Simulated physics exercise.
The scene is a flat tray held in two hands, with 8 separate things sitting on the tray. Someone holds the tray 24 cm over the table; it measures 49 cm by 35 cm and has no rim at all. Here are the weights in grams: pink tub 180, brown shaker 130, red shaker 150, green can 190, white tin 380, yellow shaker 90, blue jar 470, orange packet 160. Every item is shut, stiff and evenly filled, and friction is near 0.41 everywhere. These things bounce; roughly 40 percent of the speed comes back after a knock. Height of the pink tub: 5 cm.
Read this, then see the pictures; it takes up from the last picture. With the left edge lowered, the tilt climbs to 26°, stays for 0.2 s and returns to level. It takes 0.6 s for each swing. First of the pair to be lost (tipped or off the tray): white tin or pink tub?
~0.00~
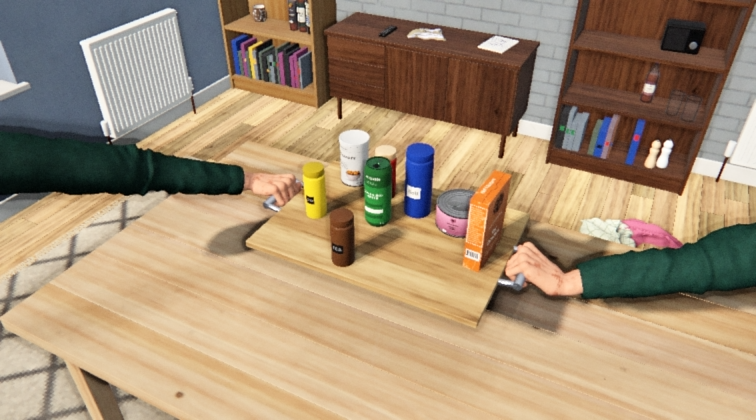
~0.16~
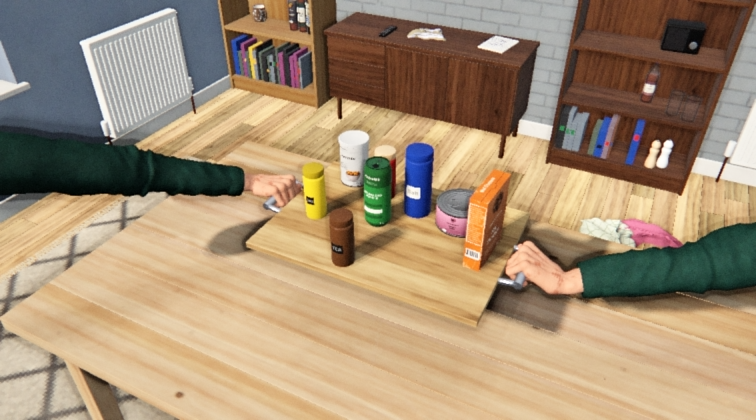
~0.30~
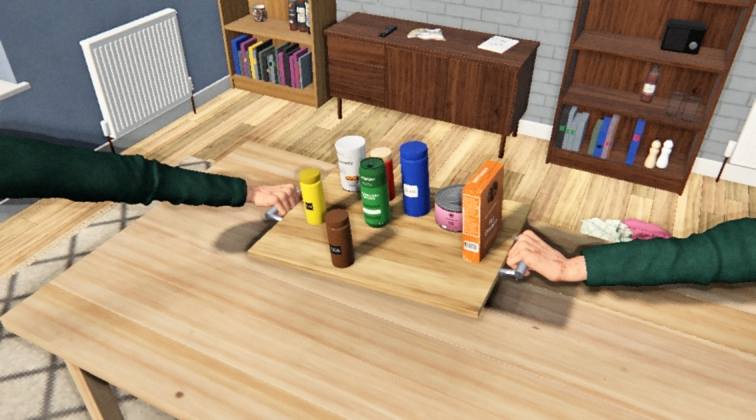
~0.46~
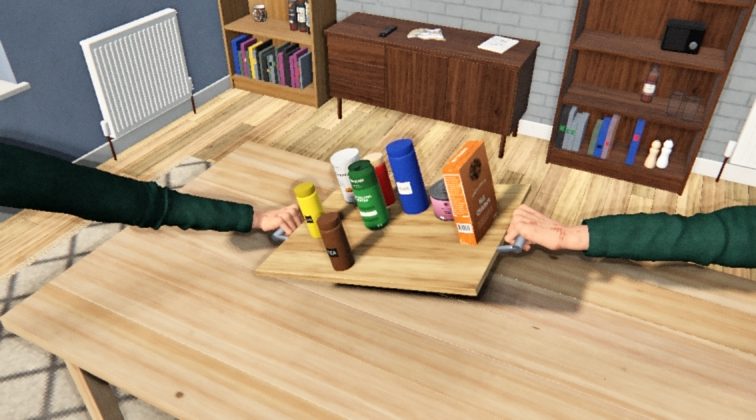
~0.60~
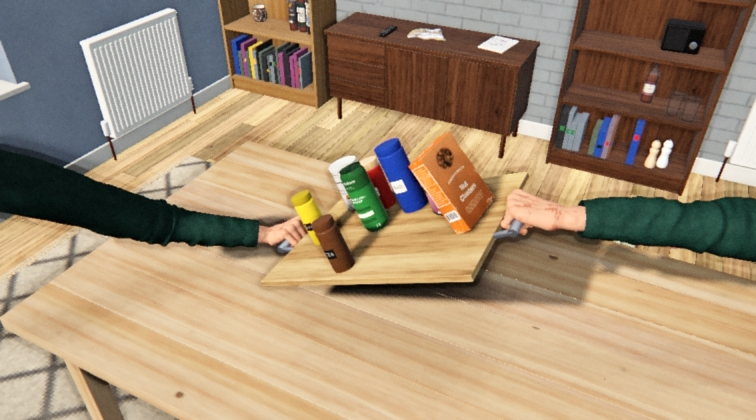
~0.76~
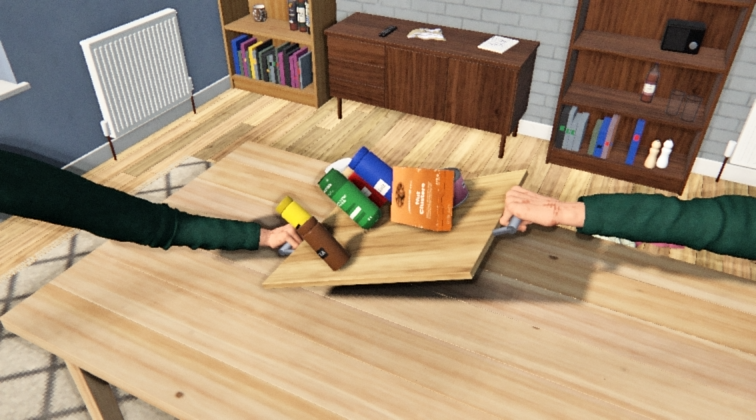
Of the two named, the former goes sooner.
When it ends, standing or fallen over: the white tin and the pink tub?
Final state - white tin: Goes over; pink tub: Remains on its base.
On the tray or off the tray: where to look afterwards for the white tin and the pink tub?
Well, the white tin is out of bounds, and the pink tub is still in bounds.
After 0.96 s, tilt 25°, left edge down; white tin and yellow shaker now off the tray; pink tub slid 8 cm near (423, 193); green can on its side.
After 1.06 s, tilt 22°, left edge down; red shaker and green can now off the tray; pink tub slid 11 cm near (410, 195); brown shaker on its side.
After 1.26 s, tilt 8°, left edge down; brown shaker and blue jar now off the tray; pink tub slid 17 cm near (392, 193); orange packet on its side.
After 1.46 s, tray level; pink tub slid 17 cm near (392, 191); orange packet on its side.
By the end (2.0 s), off the tray, brown shaker, red shaker, green can, white tin, yellow shaker and blue jar; tipped over on the tray, orange packet; not toppled but over 5 cm from the start, pink tub. Seen from the same camera at the end, white tin near (277, 189), pink tub near (393, 191). White tin went at 0.88 s; pink tub was never lost.
